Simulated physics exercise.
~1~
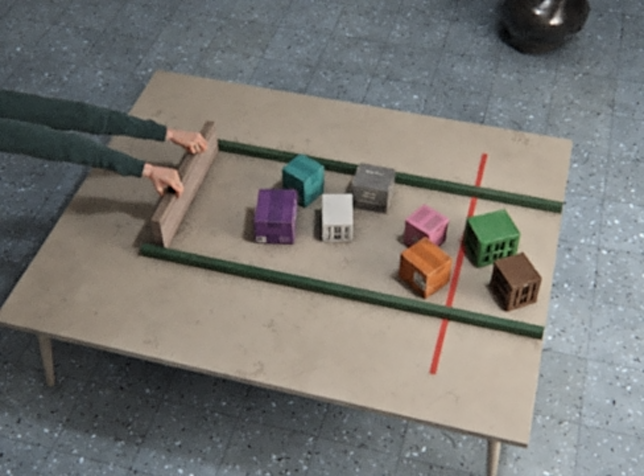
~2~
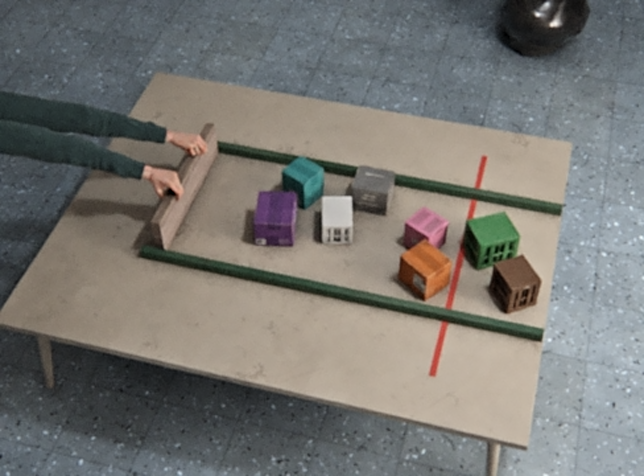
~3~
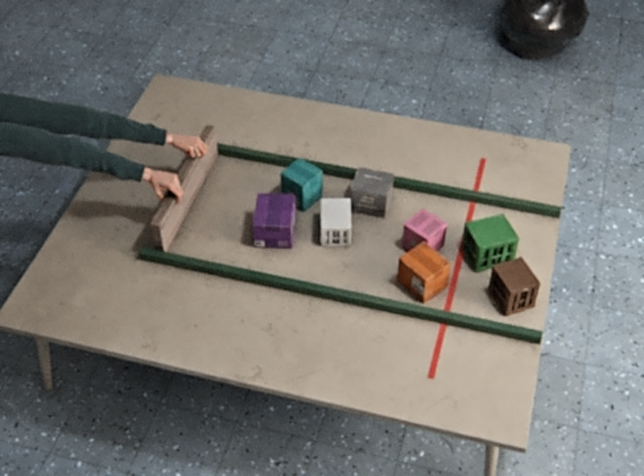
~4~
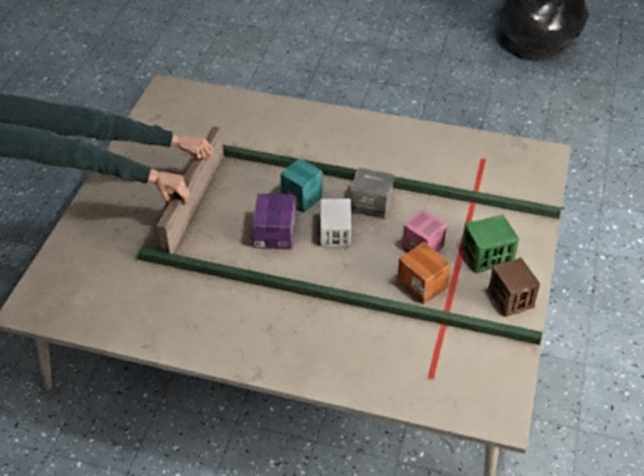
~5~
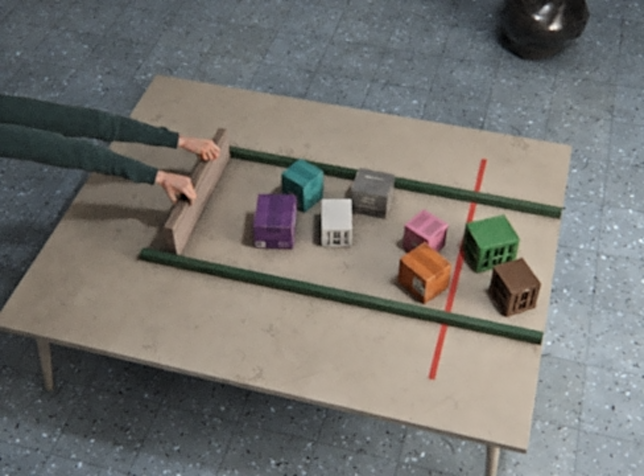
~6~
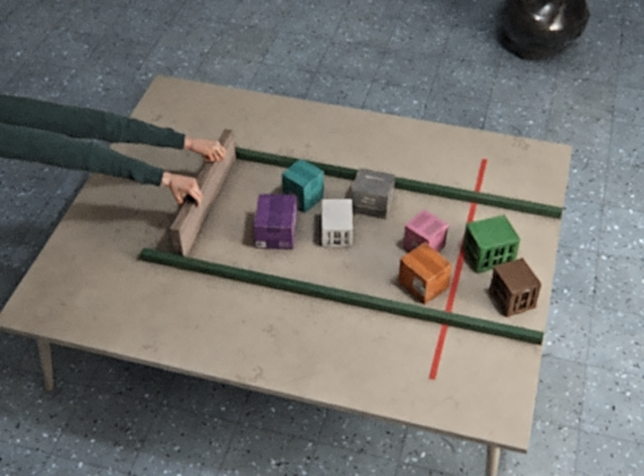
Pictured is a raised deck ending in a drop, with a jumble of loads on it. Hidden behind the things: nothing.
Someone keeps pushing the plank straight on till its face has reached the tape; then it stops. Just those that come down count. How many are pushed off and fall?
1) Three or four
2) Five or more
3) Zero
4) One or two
One or two.
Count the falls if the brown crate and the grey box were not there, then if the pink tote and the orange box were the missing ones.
1 in the first case and 0 in the second.
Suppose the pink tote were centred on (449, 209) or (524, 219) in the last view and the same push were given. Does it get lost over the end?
Place by place, it stays put; stays put.
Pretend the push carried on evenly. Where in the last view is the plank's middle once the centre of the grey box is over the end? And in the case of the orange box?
When the grey box crosses, the middle is near (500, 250); when the orange box crosses, near (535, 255).
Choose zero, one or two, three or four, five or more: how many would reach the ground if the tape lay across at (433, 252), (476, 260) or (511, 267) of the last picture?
Result per tape, in order - 1 or 2 / one or two / 5 or more.
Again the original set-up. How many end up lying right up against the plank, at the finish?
It touches 2.
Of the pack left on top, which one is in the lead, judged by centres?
Pink tote - nearest.
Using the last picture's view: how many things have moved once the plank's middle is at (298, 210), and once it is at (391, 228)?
At the first spot the count is 3, and at the second it is 7.
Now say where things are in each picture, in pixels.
In the first frame, brown crate (515, 282); green crate (491, 238); orange box (425, 268); plank (187, 184); tape (462, 252).
In the second frame, green crate (491, 241); turquoise parcel (303, 183).
In the third frame, orange box (424, 272); pink tote (424, 235).
In the fourth frame, brown crate (514, 287); purple parcel (275, 221).
In the fifth frame, green crate (490, 244); white crate (337, 223).
In the sixth frame, brown crate (515, 287); green crate (491, 244); orange box (425, 273); plank (205, 192); tape (461, 257).
Soon after, none off yet; brown crate at rest near (515, 287); green crate at rest near (491, 244); orange box at rest near (425, 273).
After that, none off yet; brown crate at rest near (515, 287); green crate displaced about its own width near (536, 248); orange box displaced about its own width near (455, 287).
In the end, the number that fall off is one or two; gone, green crate.
